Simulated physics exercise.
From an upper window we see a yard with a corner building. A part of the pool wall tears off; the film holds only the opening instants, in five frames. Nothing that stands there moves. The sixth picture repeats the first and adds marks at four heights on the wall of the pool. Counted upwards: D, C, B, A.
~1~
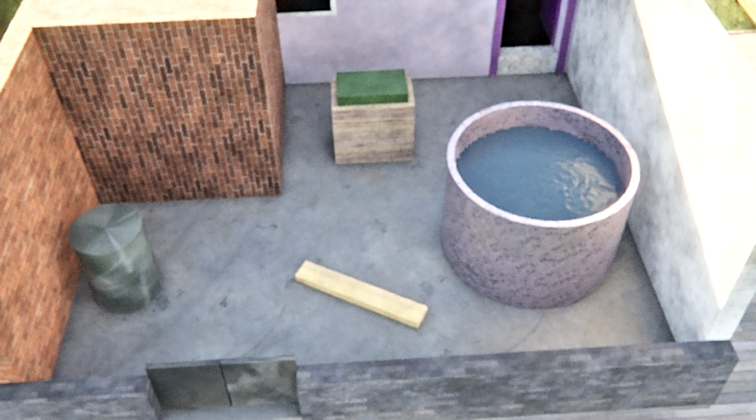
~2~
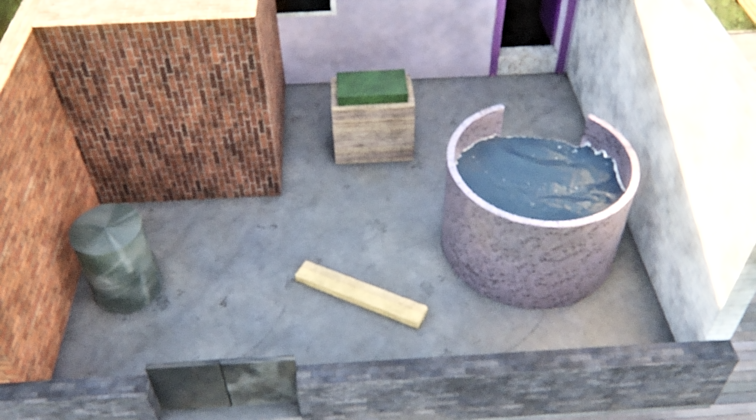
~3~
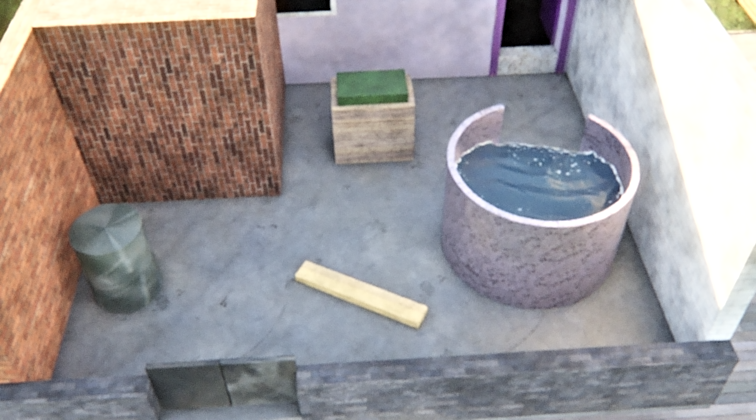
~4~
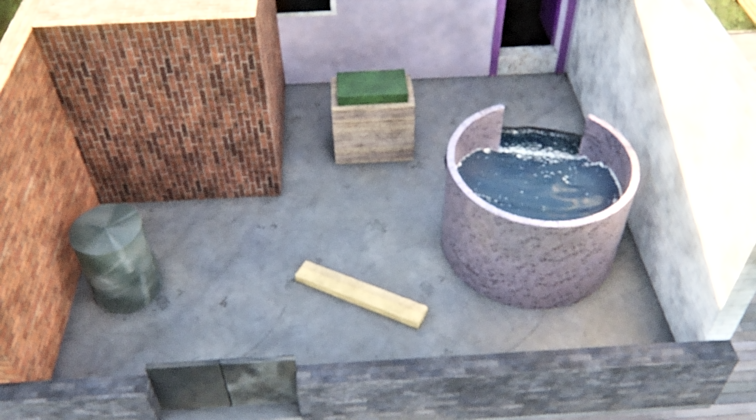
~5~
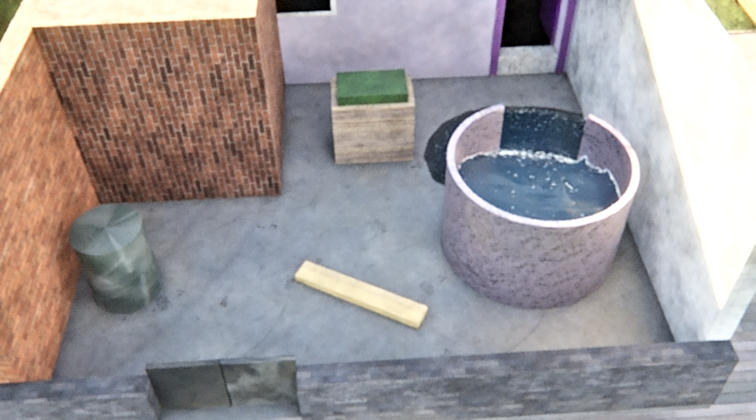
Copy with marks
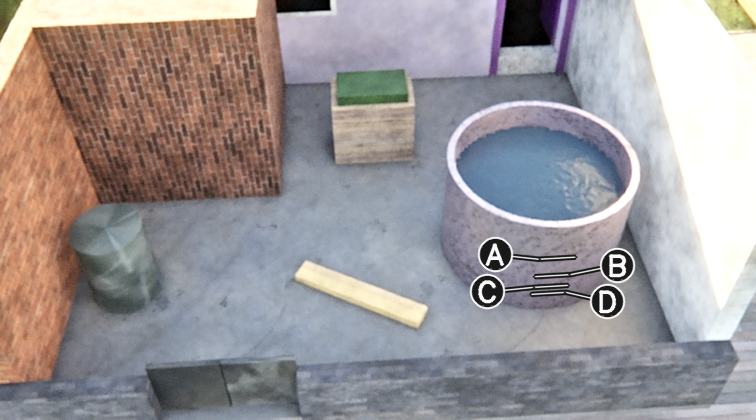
Water surging through a gap opened in the back of a round pool, then spreading darkly across the walled yard behind it.
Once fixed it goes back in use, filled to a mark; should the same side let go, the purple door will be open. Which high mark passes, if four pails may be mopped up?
B.
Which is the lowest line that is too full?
A.
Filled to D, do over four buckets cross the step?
No.
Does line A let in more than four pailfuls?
Yes, that goes wrong.
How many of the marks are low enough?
Three.
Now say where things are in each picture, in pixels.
Water in the pool at rest, its middle at (538, 180); foot of the purple doorway at (526, 74); shut gate at (223, 367).
Water covers 1 % of the ground, its front hidden from here.
Water covers 4 % of the ground, its front hidden from here.
Water covers 9 % of the ground, its front hidden from here.
Water covers 13 % of the ground, its front hidden from here.
On the marked copy, A at (556, 258); B at (552, 275); C at (550, 286); D at (548, 293); from the bottom up D, C, B, A.
With A, about 13 bucketfuls get in.
With B, a bucket or two gets in.
With C, nothing gets over.
With D, nothing gets over.
